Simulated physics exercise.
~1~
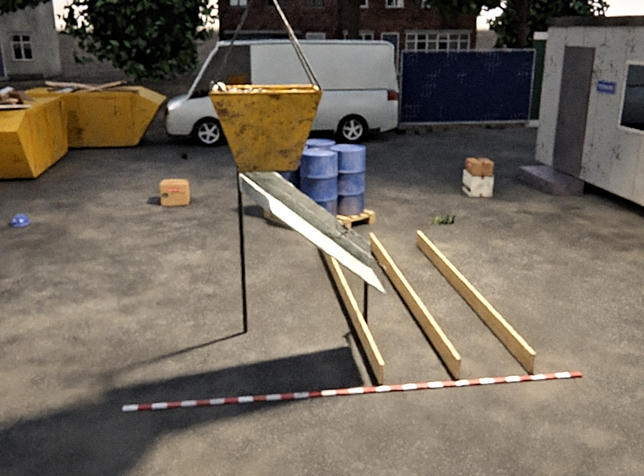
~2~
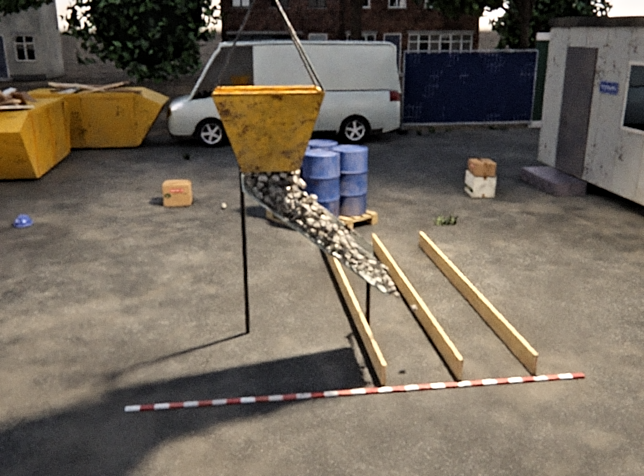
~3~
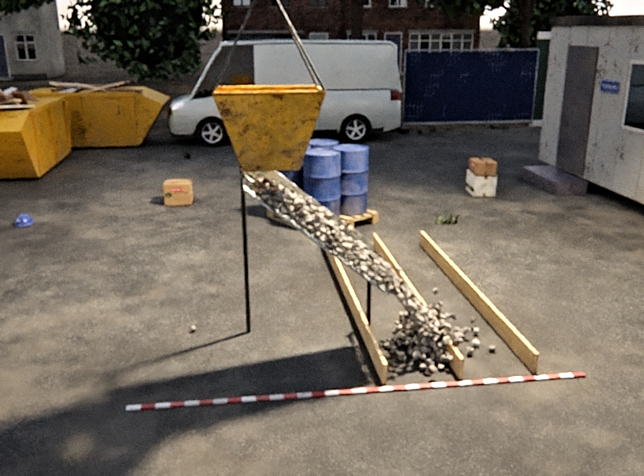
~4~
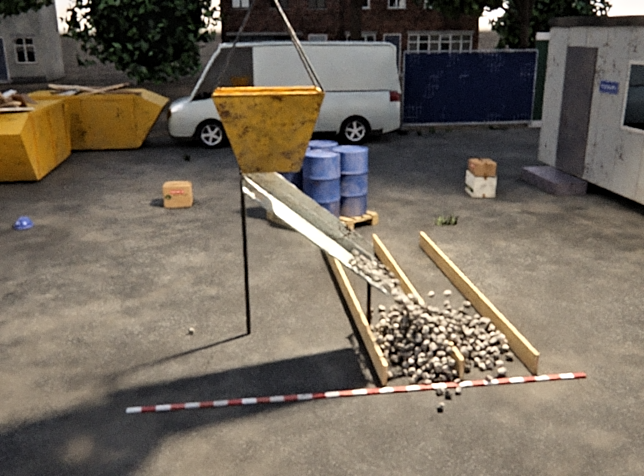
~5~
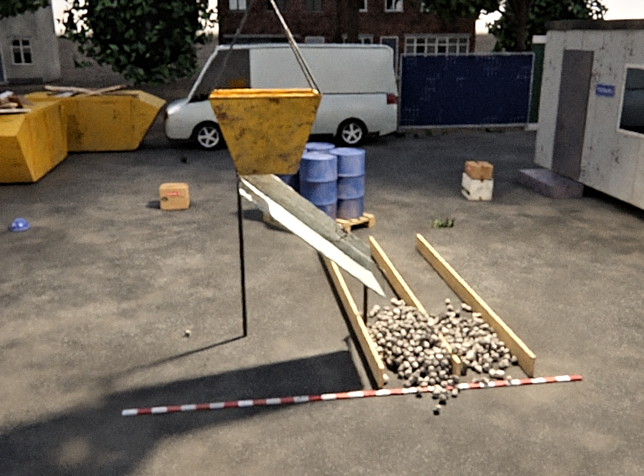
In a paved yard, stones drop from a hanging yellow skip, slide down a sloping steel chute and heap mostly in the left bay.
